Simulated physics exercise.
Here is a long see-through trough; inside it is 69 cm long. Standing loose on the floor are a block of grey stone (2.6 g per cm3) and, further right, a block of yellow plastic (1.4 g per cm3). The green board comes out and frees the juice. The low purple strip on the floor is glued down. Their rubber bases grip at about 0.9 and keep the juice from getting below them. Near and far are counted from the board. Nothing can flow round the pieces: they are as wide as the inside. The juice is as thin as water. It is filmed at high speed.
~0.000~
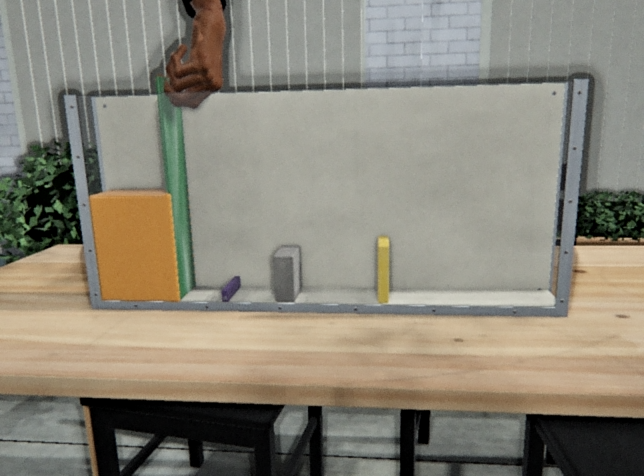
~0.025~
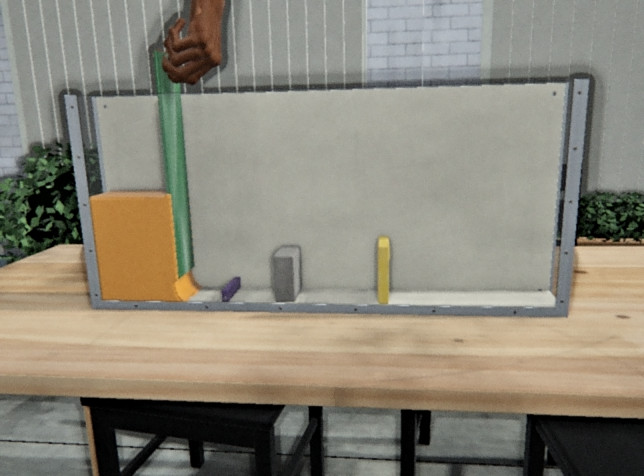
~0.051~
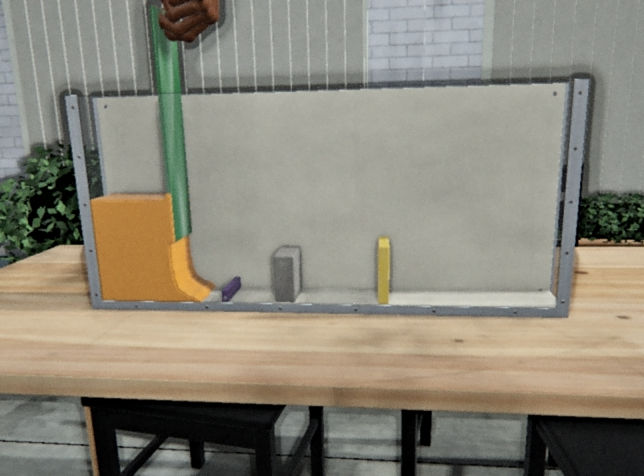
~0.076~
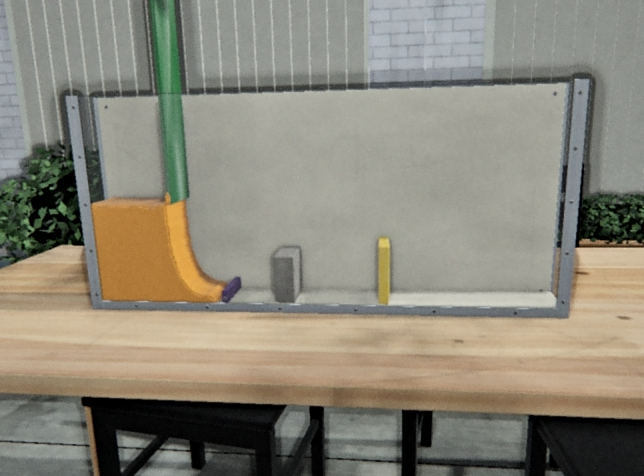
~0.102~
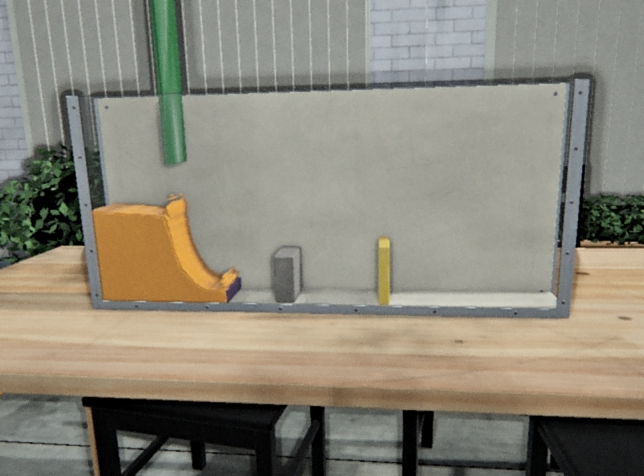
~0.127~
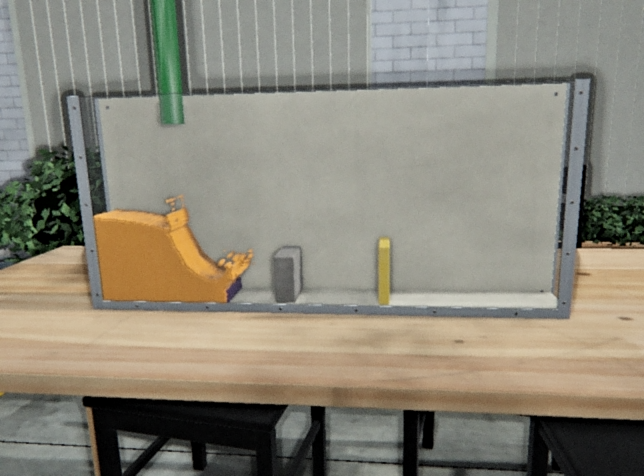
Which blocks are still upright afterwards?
The near block goes over and the far block goes over.
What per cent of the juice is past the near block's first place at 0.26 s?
Some 10 per cent.
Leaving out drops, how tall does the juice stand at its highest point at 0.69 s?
About 5.0 cm.
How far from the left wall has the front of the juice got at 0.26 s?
About 40 cm.
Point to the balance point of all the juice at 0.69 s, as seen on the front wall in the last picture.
Near (276, 291).
Then, 0.26 s in, the front has run 40 cm from the left wall, the near block leans 25° and the far block is upright.
Then, 0.42 s in, the near block lies flat and the far block is upright.
Then, 0.69 s in, the near block lies flat and the far block lies flat.
Finally, the near block lies flat and the far block lies flat; 31 per cent of the juice is past where the far block first stood.
